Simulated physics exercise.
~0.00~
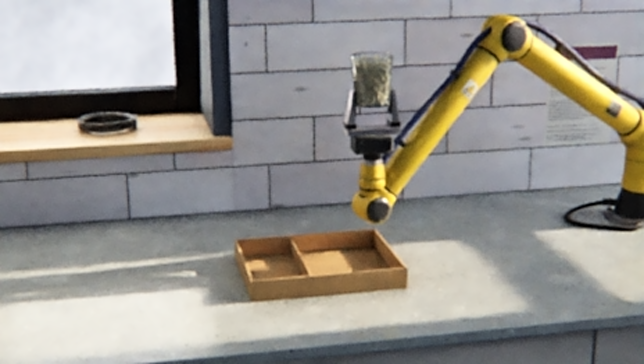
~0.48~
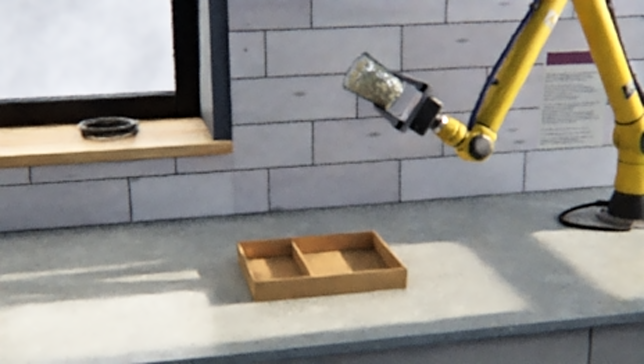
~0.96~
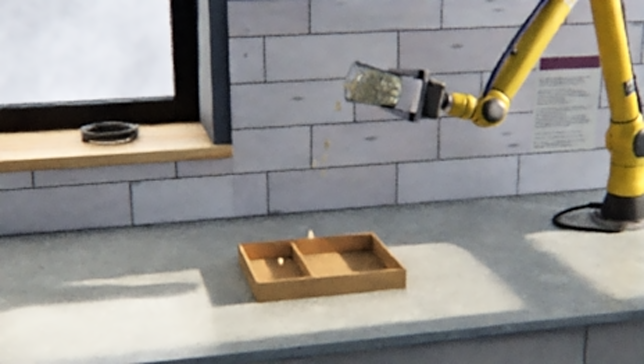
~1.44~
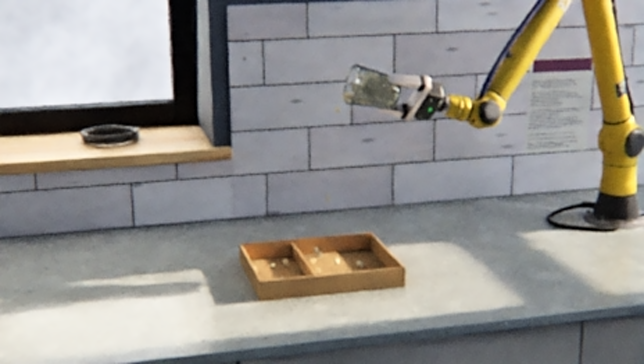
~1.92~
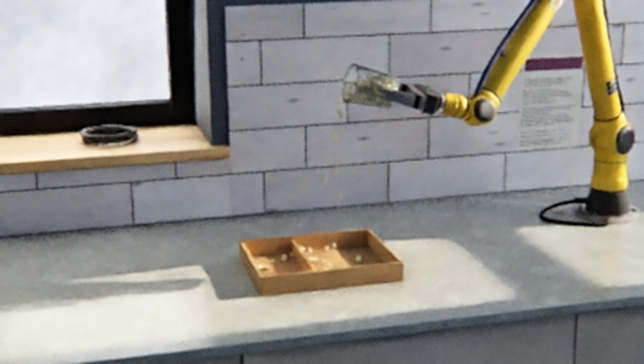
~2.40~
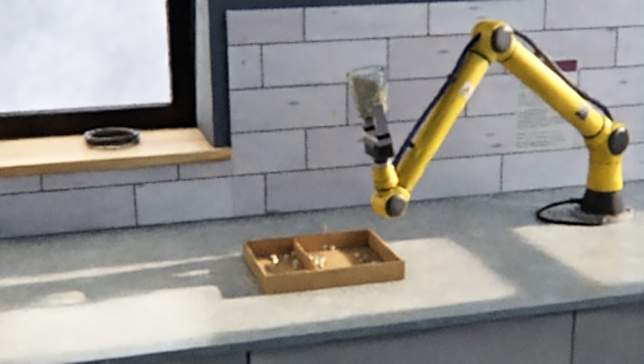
The clip shows a yellow robot arm holding a clear beaker of dried beans above a divided wooden tray on a grey counter, tipping it to the left so some beans fall into both parts, then turning it back nearly upright with most still inside.
